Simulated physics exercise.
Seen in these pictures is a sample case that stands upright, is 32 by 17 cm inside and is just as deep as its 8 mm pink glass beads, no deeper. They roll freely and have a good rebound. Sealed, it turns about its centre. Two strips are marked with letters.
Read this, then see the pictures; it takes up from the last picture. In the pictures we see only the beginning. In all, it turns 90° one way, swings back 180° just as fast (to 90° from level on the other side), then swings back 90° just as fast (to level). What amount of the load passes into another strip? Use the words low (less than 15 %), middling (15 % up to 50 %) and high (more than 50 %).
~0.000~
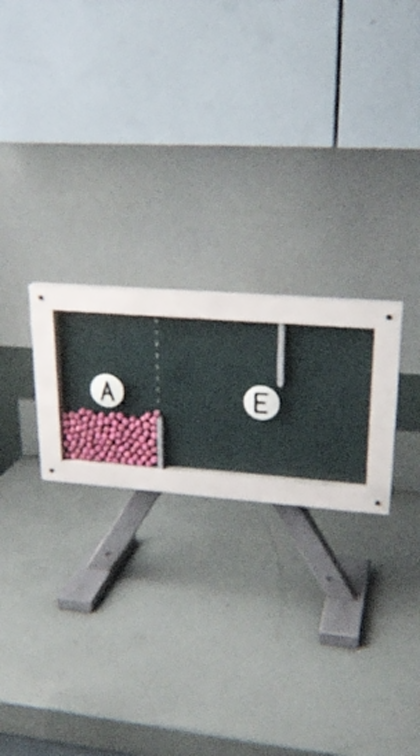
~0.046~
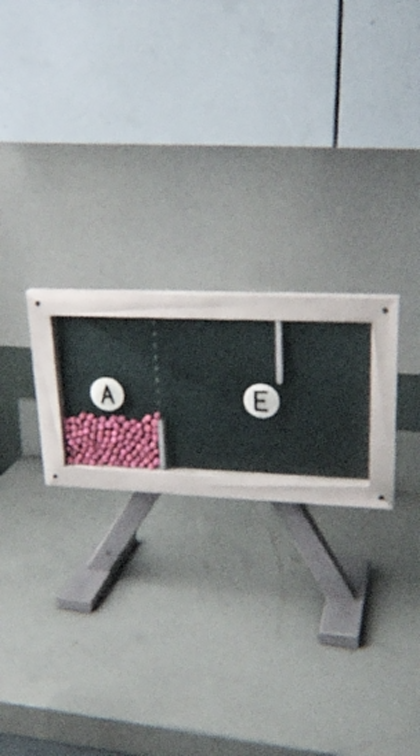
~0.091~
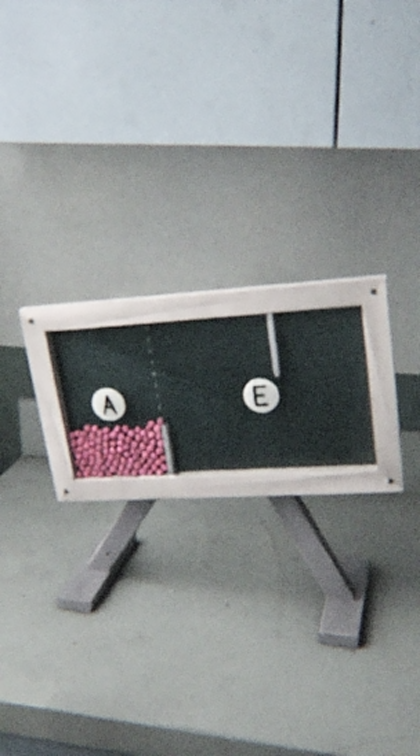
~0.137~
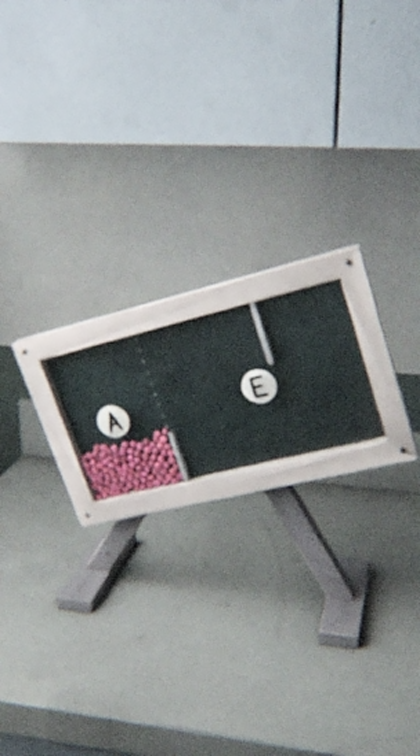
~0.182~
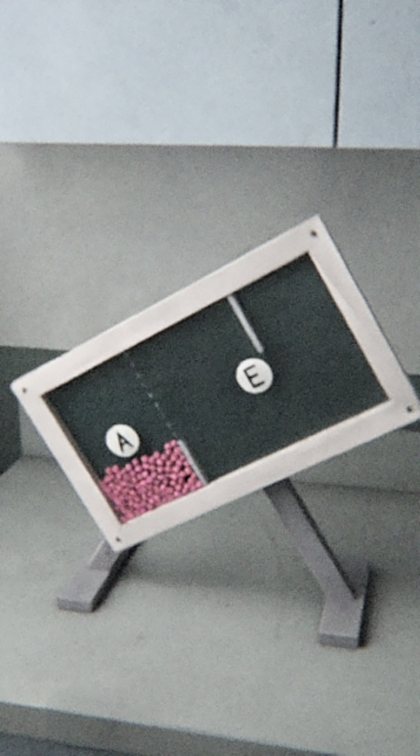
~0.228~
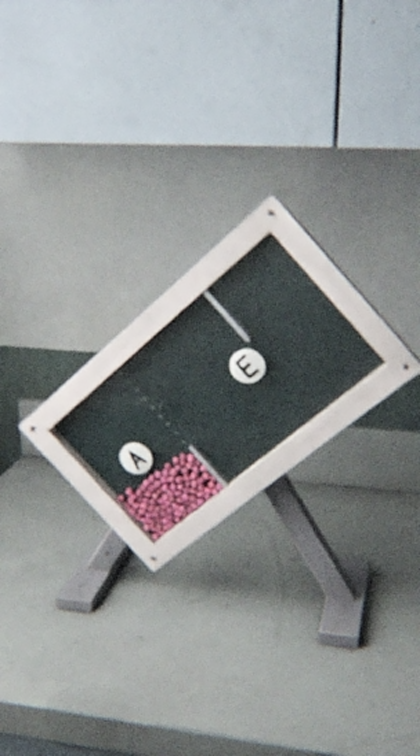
The share is high.
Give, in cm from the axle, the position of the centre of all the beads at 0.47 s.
Roughly 5 centimetres to the right and 12 centimetres below.
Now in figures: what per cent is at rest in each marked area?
Strip A: 20; strip E: 80.
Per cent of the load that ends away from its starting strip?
About 80 %.
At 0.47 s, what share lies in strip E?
The share there is around 0 percent.
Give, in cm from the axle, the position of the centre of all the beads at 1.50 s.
The middle sits around 1 cm right and 5 cm below.
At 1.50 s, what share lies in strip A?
Around 20 per cent.
After 0.47 s, it stands 90° anticlockwise; the beads' middle is 5 cm right of and 12 cm below the centre; A 100 %; 0 % have changed strip.
After 1.50 s, it stands 46° clockwise; the beads' middle is 1 cm right of and 5 cm below the centre; A 20 %, E 80 %; 80 % have changed strip.
After 1.74 s, it stands level; the beads' middle is 5 cm right of and 7 cm below the centre; A 20 %, E 80 %; 80 % have changed strip.
At rest by 2.8 s, it stands level; A 20 %, E 80 %; 80 % have changed strip.
